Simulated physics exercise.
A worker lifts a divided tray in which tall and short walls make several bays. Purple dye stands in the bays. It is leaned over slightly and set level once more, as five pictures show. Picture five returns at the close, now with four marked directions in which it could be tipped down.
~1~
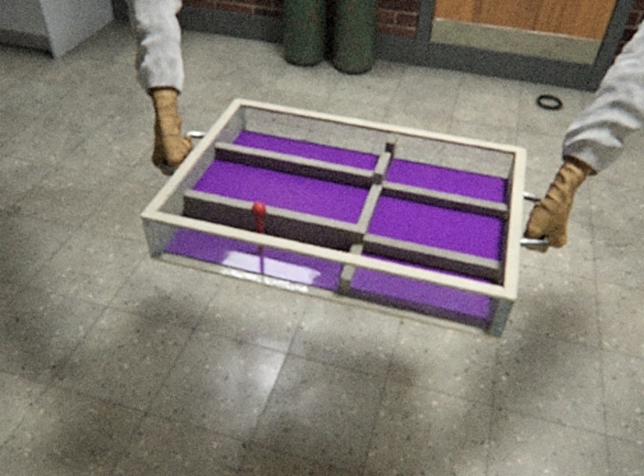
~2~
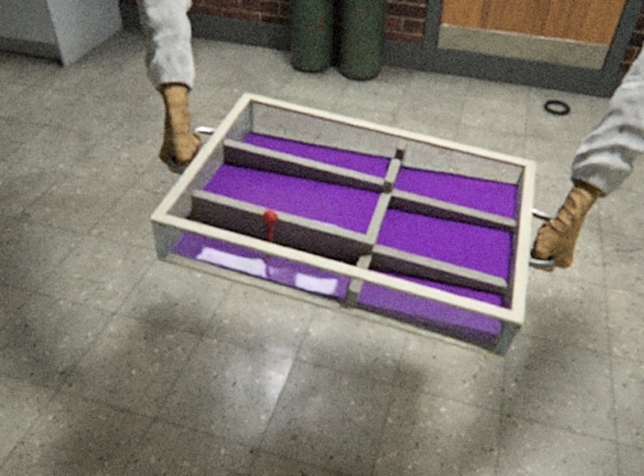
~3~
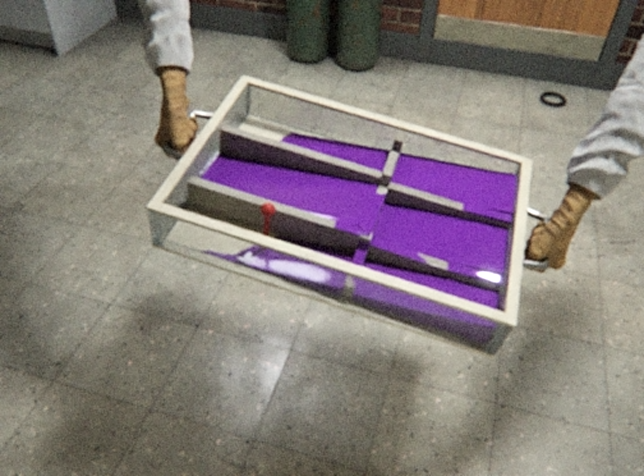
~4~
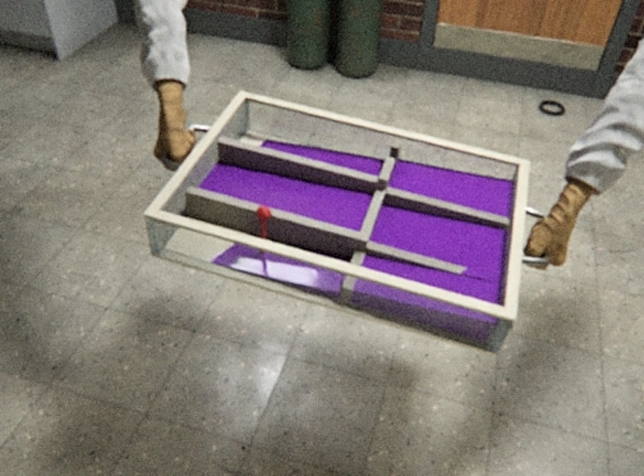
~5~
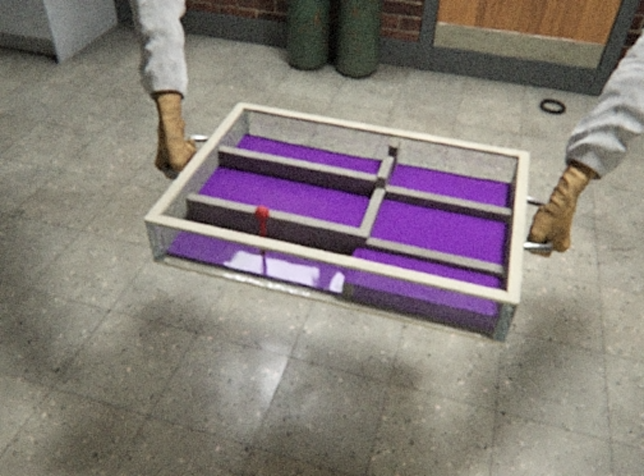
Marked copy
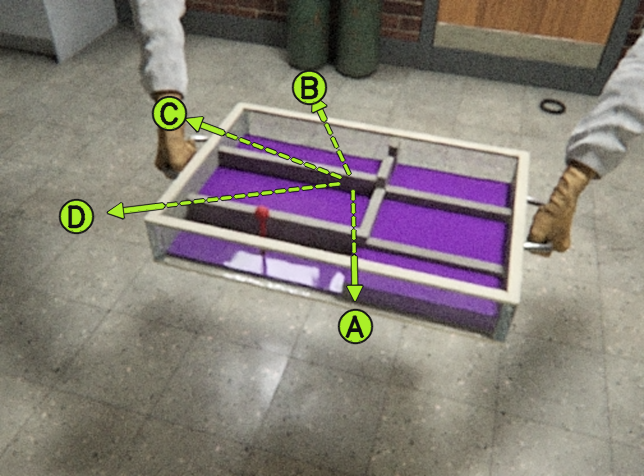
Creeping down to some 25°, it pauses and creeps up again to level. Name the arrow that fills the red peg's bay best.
The best arrow is A.
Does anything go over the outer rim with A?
Yes.
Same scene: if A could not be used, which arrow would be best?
That is arrow D.
On the marked copy, A ends at (354, 295); B ends at (315, 100); C ends at (191, 121); D ends at (113, 212).
If A is chosen, about 23 % of the liquid ends in the peg's bay; about 24 % goes over the rim.
If B is chosen, about 9 % of the liquid ends in the peg's bay; about 35 % goes over the rim.
If C is chosen, about 8 % of the liquid ends in the peg's bay; about 45 % goes over the rim.
If D is chosen, about 16 % of the liquid ends in the peg's bay; about 53 % goes over the rim.
